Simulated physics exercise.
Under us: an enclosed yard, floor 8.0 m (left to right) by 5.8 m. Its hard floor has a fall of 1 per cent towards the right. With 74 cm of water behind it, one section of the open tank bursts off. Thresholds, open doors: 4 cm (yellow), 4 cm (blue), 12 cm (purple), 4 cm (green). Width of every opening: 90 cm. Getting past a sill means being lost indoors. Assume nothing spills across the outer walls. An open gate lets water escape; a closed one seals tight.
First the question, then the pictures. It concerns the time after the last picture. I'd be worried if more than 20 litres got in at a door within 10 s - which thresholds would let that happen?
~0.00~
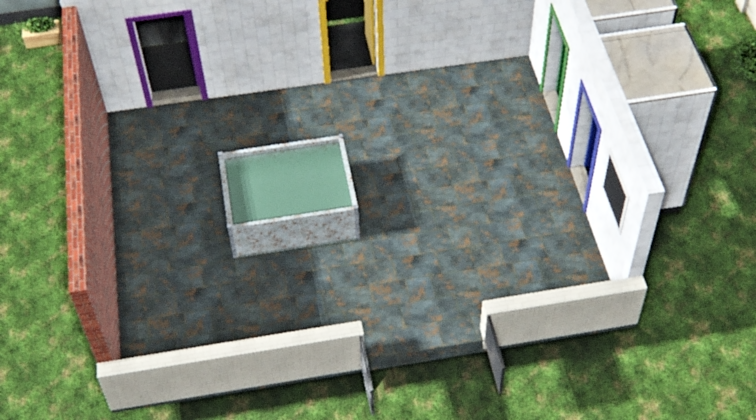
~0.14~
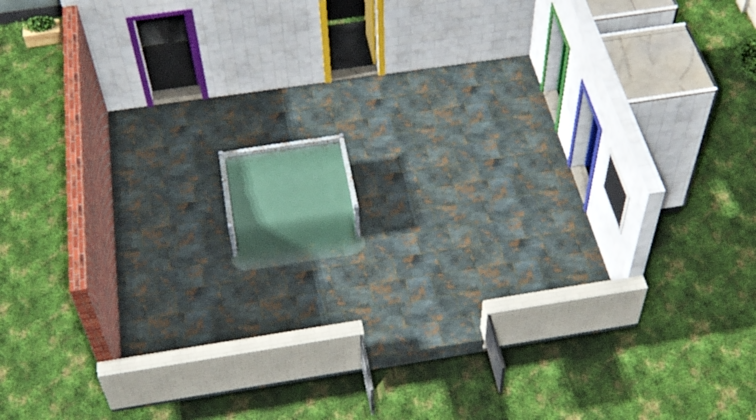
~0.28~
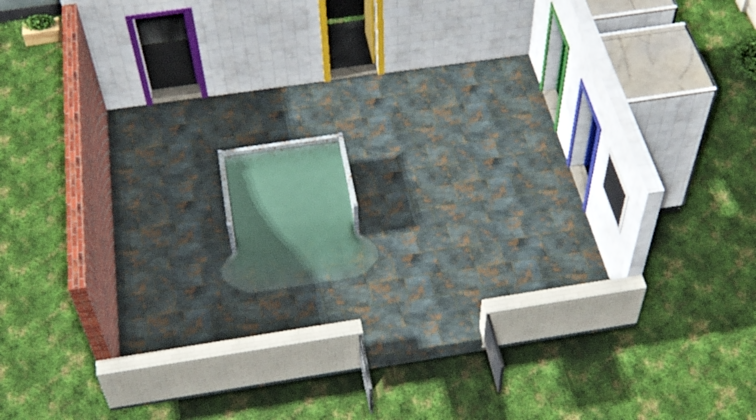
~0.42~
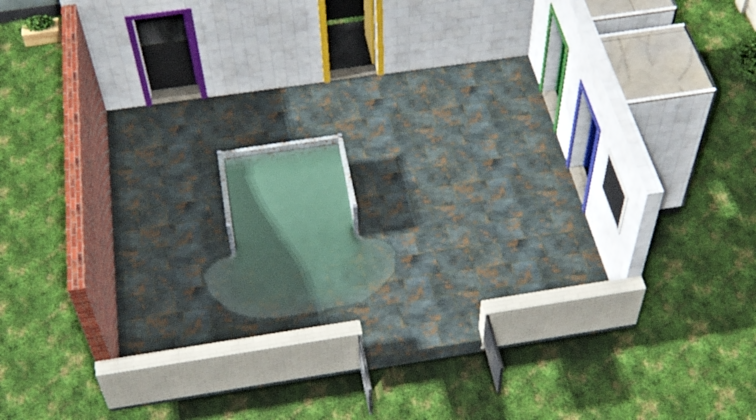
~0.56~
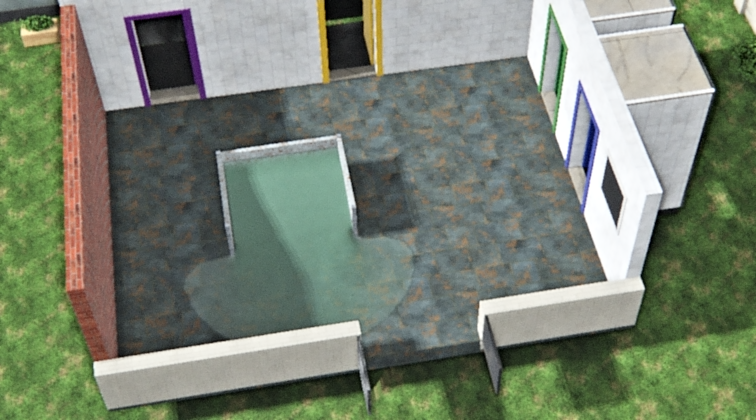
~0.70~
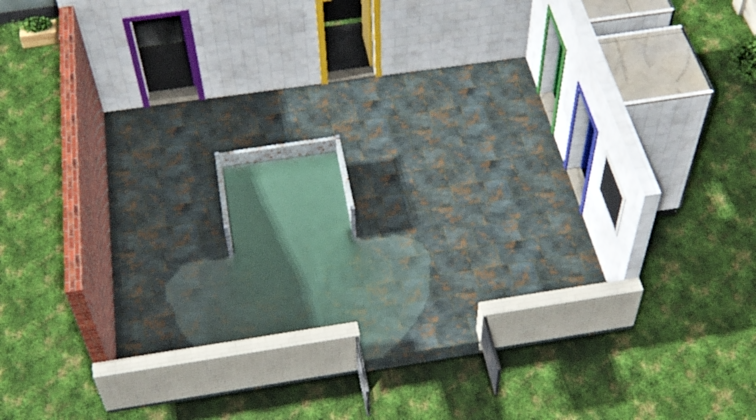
Door by door: The yellow door would not; the blue door would not; the purple door would not; the green door would not.
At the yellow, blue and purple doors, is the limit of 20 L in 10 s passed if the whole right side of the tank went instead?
Door by door - yellow: Within bounds, blue: Out of bounds, purple: Within bounds.
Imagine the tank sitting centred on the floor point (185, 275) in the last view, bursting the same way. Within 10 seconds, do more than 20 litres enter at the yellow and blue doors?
For the yellow door, the amount is acceptable; for the blue door, the amount is too high.
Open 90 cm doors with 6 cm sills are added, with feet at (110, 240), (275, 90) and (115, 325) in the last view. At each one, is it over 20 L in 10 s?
Less, less, more.
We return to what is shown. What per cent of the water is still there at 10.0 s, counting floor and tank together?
Roughly 72 per cent is still there.
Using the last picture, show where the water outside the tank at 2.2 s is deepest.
Location: Approx. (119, 384).
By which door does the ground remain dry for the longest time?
The yellow door.
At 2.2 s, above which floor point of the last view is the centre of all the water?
I'd put it close to (284, 294).
After 1.4 s water covers 20 % of the floor and is deepest (46 cm) near (304, 355); yellow door not reached, blue door not reached, purple door not reached, green door not reached.
After 2.2 s water covers 25 % of the floor and is deepest (40 cm) near (119, 384); yellow door not reached, blue door not reached, purple door not reached, green door not reached.
After 3.5 s water covers 45 % of the floor and is deepest (21 cm) near (131, 382); yellow door not reached, blue door not reached, purple door not reached, green door not reached.
After 6.0 s water covers 70 % of the floor and is deepest (12 cm) near (195, 115); yellow door not reached, blue door 6 cm at the sill, 1 L in, purple door 10 cm at the sill, 0 L in, green door 3 cm at the sill, 0 L in.
After 10.0 s water covers 95 % of the floor and is deepest (12 cm) near (528, 64); yellow door 3 cm at the sill, 0 L in, blue door 5 cm at the sill, 5 L in, purple door 6 cm at the sill, 0 L in, green door 3 cm at the sill, 0 L in.
